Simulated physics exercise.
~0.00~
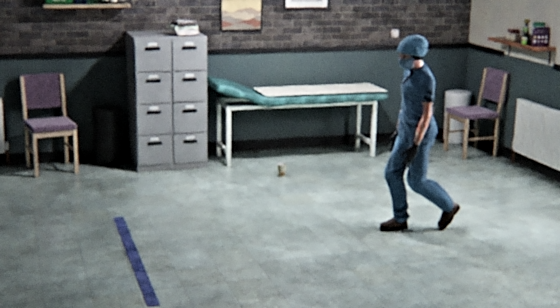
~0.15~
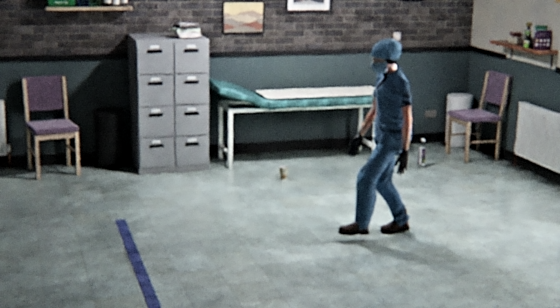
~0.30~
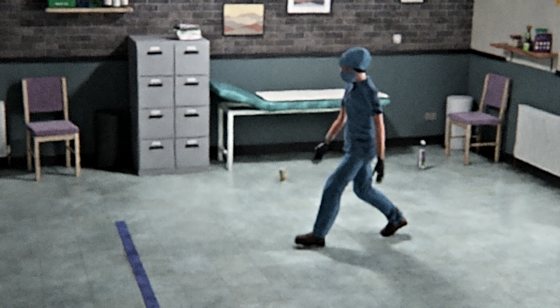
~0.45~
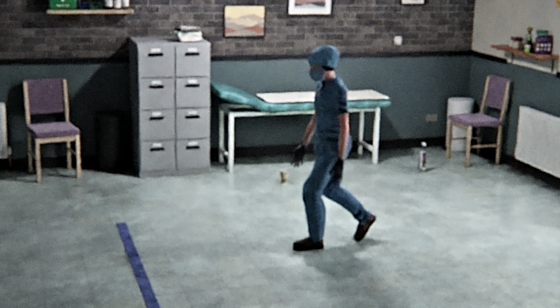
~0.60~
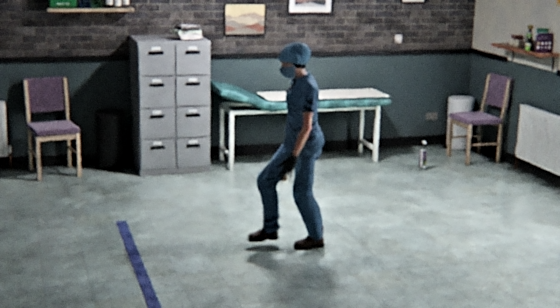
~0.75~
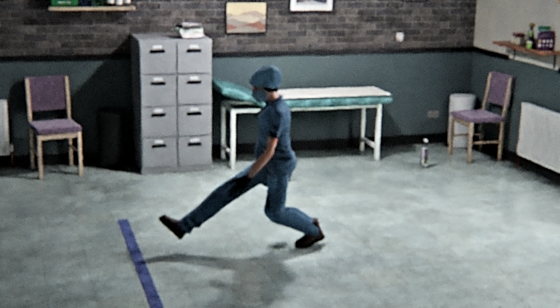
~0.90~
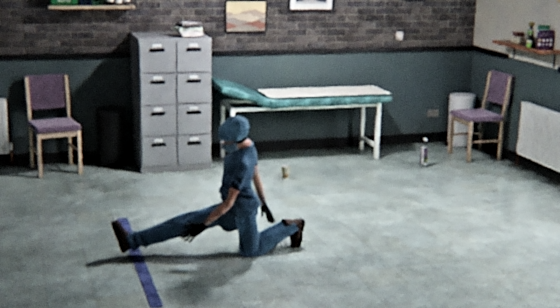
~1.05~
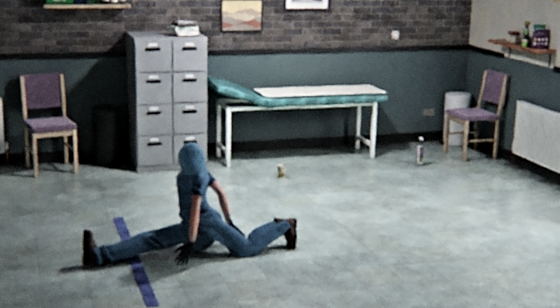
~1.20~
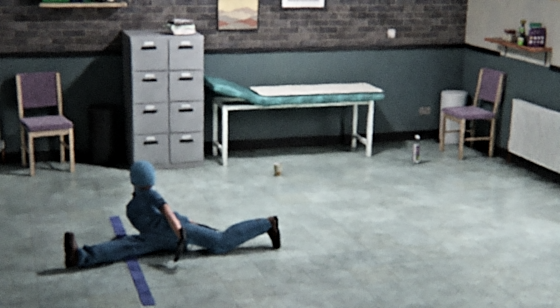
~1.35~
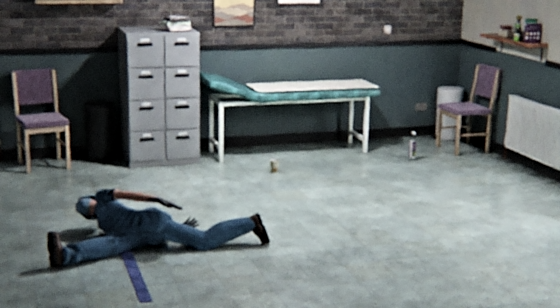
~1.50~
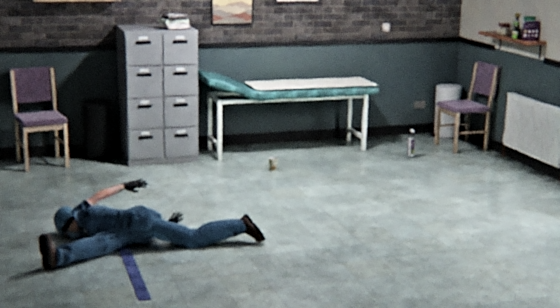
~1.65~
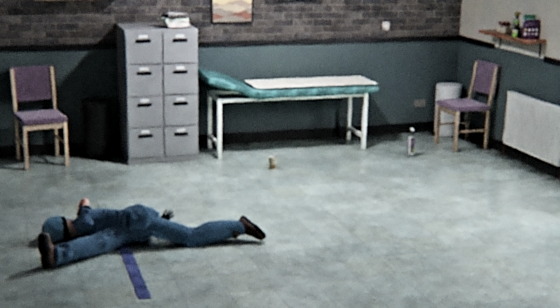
A figure in blue clothes and a blue cap walks leftward, empty-handed, across a grey-green floor, seen from a raised, slightly swaying view. Behind stand grey filing cabinets, a green-topped couch and purple chairs at either side, with a blue strip on the floor at left. Nearing the strip, the walker swings the front leg far forward and sinks into a low split, the rear knee bent. The torso then pitches forward and down to the left, arms reaching out. The figure ends sprawled flat, head and chest past the strip, hips short of it.
